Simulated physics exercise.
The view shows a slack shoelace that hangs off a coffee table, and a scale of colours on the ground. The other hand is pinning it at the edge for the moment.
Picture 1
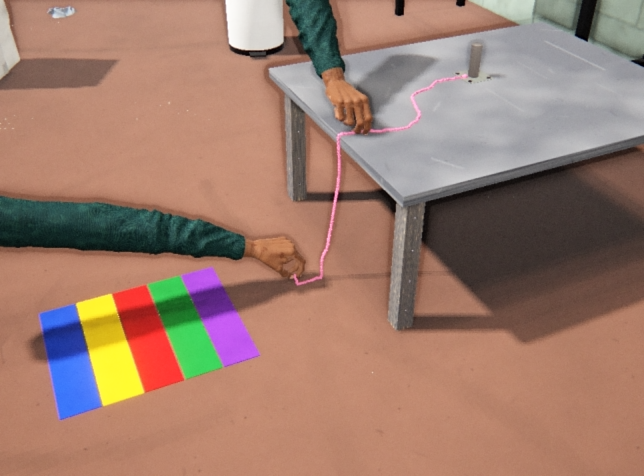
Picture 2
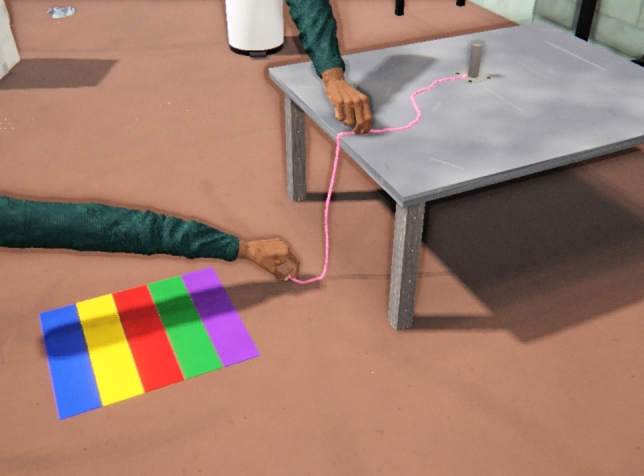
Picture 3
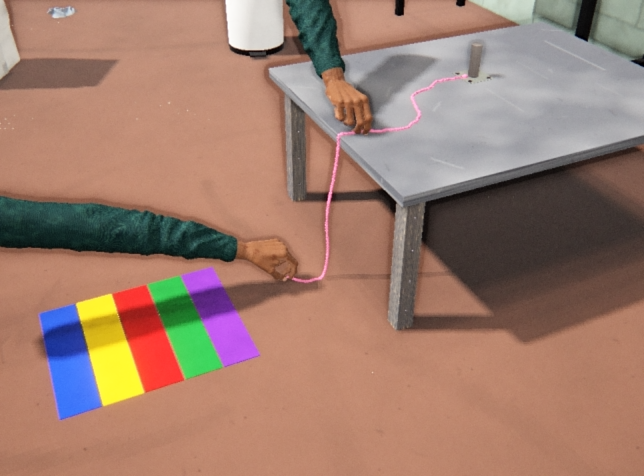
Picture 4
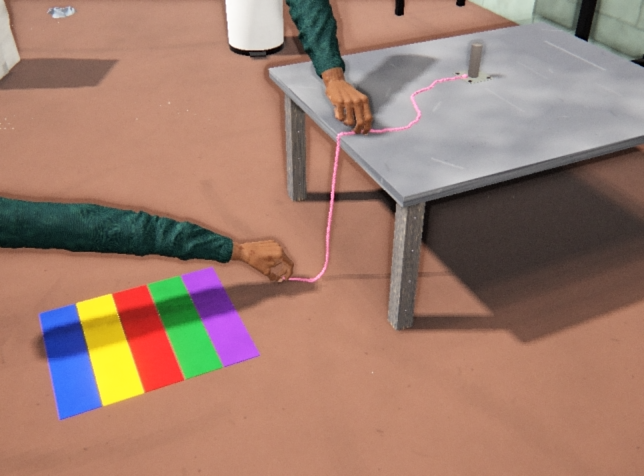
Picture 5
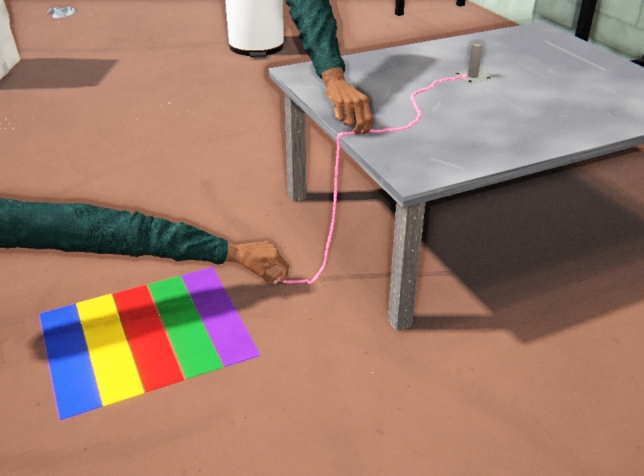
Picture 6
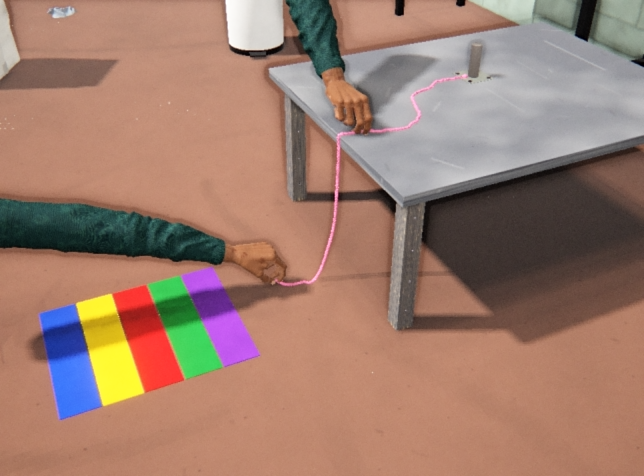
In the video, a pink cord hangs slack from a grey table while one hand pins it at the edge; another hand near the floor draws its lower end slightly left, beside a strip of coloured bands.
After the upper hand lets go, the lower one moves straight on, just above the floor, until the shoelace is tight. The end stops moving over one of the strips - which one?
The red strip.
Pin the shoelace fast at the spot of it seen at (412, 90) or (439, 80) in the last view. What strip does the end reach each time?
One at a time: Red and red.
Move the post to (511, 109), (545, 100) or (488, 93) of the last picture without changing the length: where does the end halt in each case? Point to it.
In order, it comes out close to (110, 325), (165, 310) and (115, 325).
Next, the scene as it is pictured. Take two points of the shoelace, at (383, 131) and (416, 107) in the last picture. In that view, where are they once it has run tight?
The first finishes about (330, 131) and the second about (390, 107).
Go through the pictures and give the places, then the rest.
In the first frame, end (295, 275); purple (234, 343); green (196, 354); red (158, 366); yellow (118, 379); blue (76, 392).
In the second frame, end (289, 276); shoelace through (442, 81) (414, 101) (404, 128) (339, 146) (327, 209) (326, 267).
In the third frame, end (287, 277).
In the fourth frame, end (283, 278); shoelace through (442, 81) (414, 101) (404, 128) (339, 146) (331, 208) (325, 268).
In the fifth frame, end (279, 279).
In the sixth frame, end (276, 280); shoelace through (442, 81) (414, 101) (404, 128) (339, 146) (336, 207) (321, 268).
A little later, end near (215, 298); over purple.
Next, end near (168, 311); over green.
When it is tight, end near (139, 319); over red. The red one.
